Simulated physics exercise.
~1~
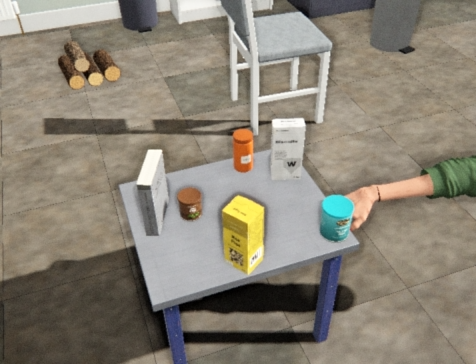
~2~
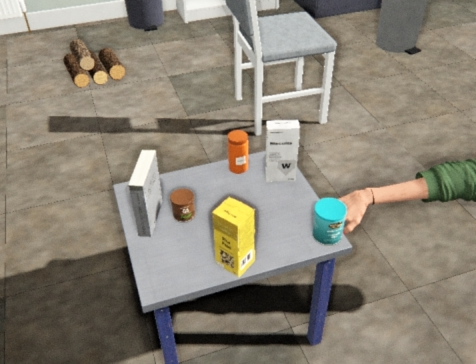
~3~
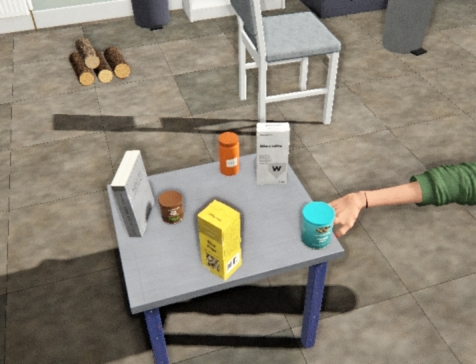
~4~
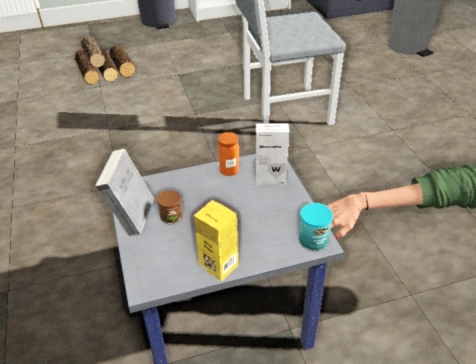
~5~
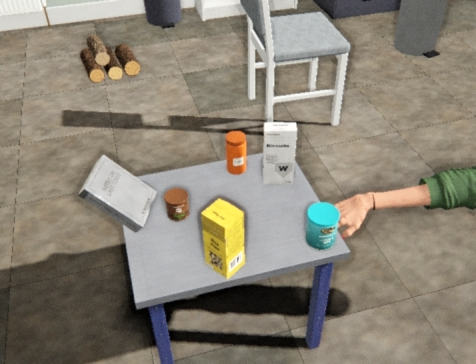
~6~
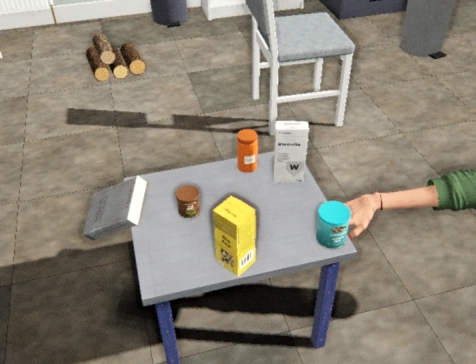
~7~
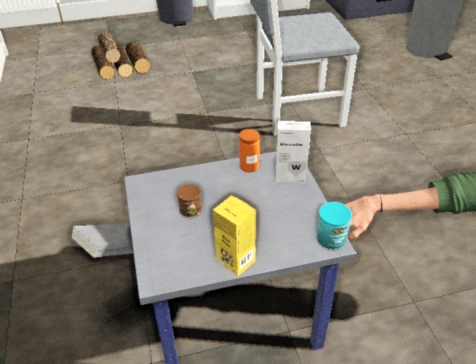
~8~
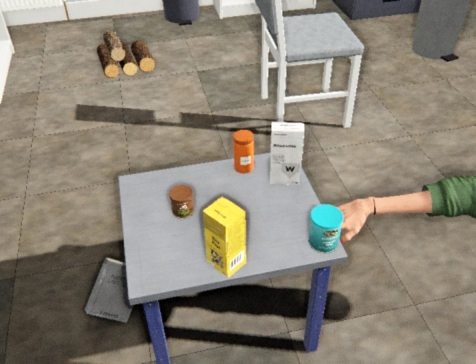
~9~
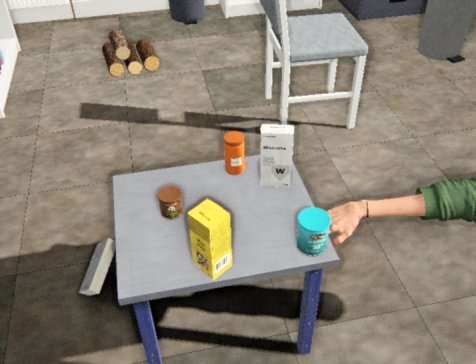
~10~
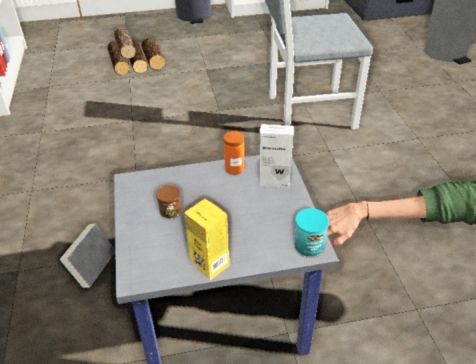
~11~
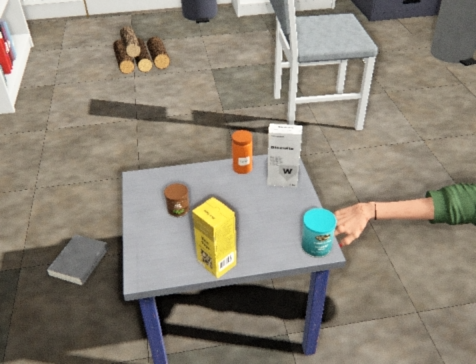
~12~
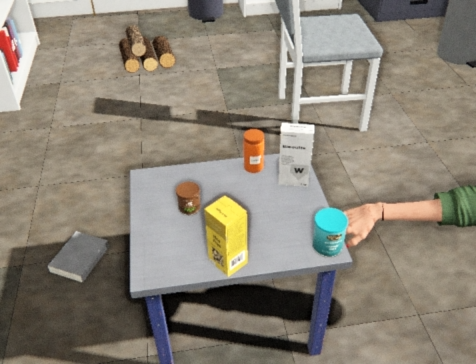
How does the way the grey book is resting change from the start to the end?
At the start the grey book stands upright on the table. By the end it is lying on its side on the floor to the left.
